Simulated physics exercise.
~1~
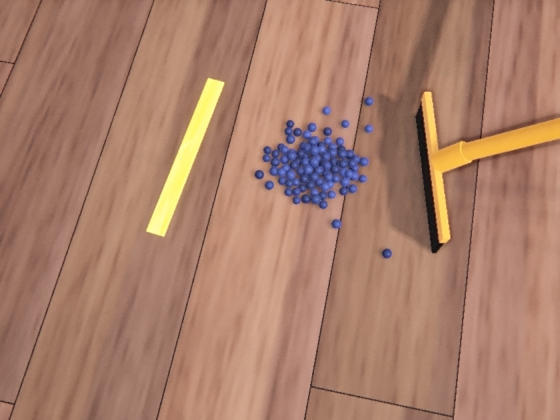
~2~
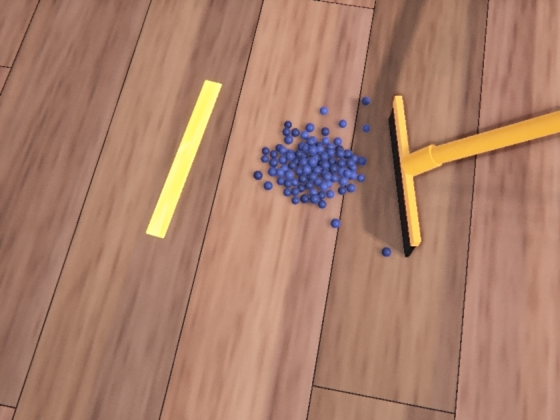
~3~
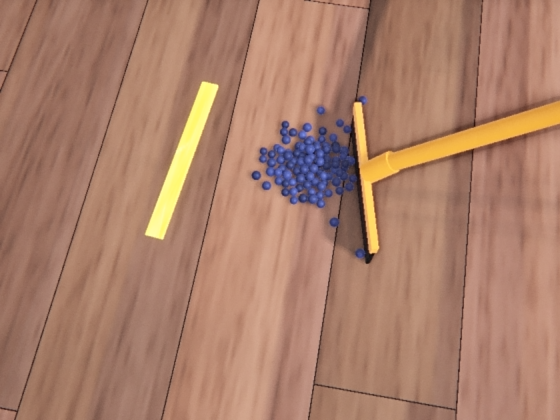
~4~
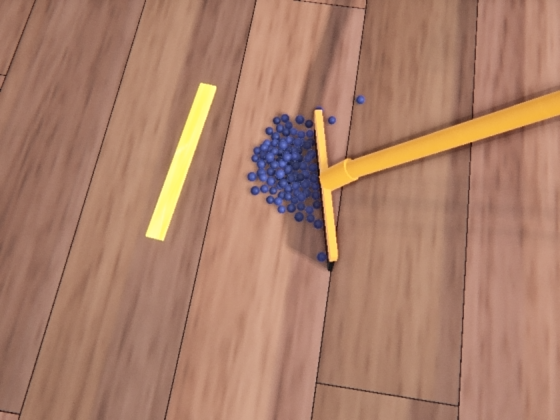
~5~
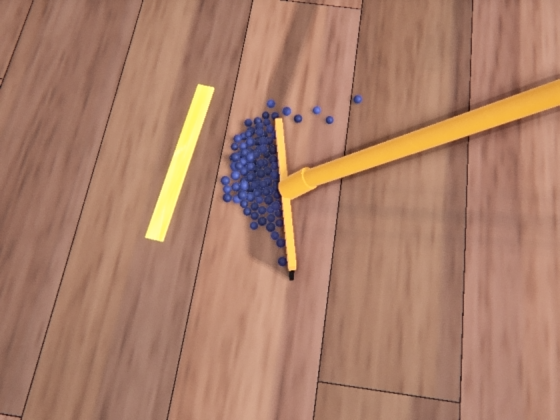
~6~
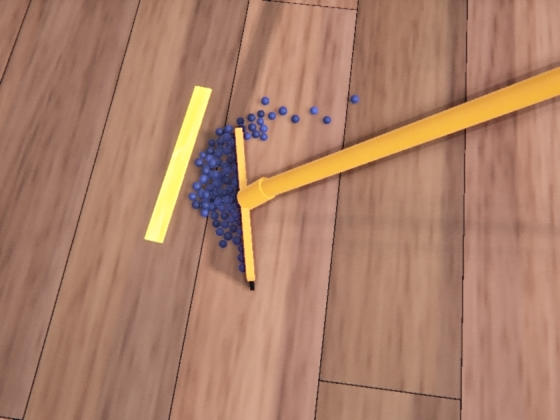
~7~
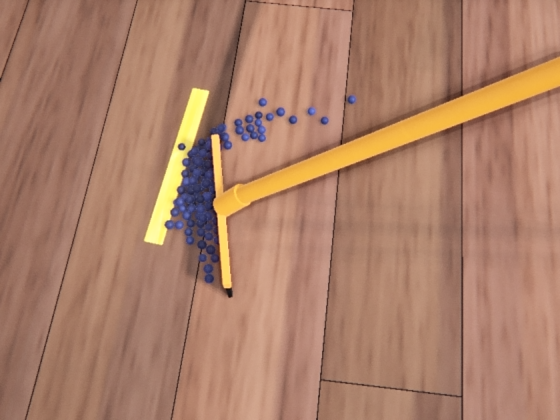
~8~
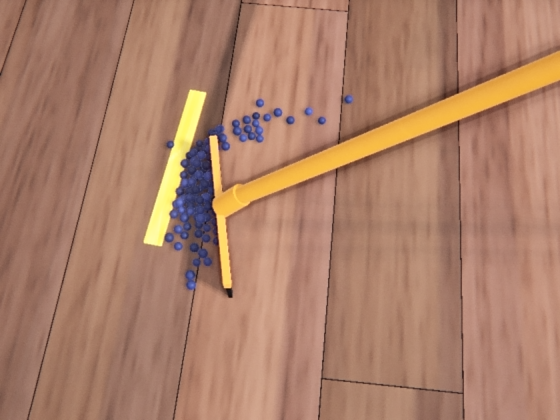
To begin with, a yellow squeegee with a black edge stands to the right of a loose pile of small, round blue pieces on a wooden floor, with a flat yellow strip lying to the left. The squeegee slides left, reaches the pile and presses it into a dense band along the blade. As it pushes on, some pieces slip past its upper end and trail behind to the right. The band reaches the strip, and the blade stops just short of it. At the end, most pieces sit bunched between blade and strip, some spread below, and little if anything has got onto or over the strip.
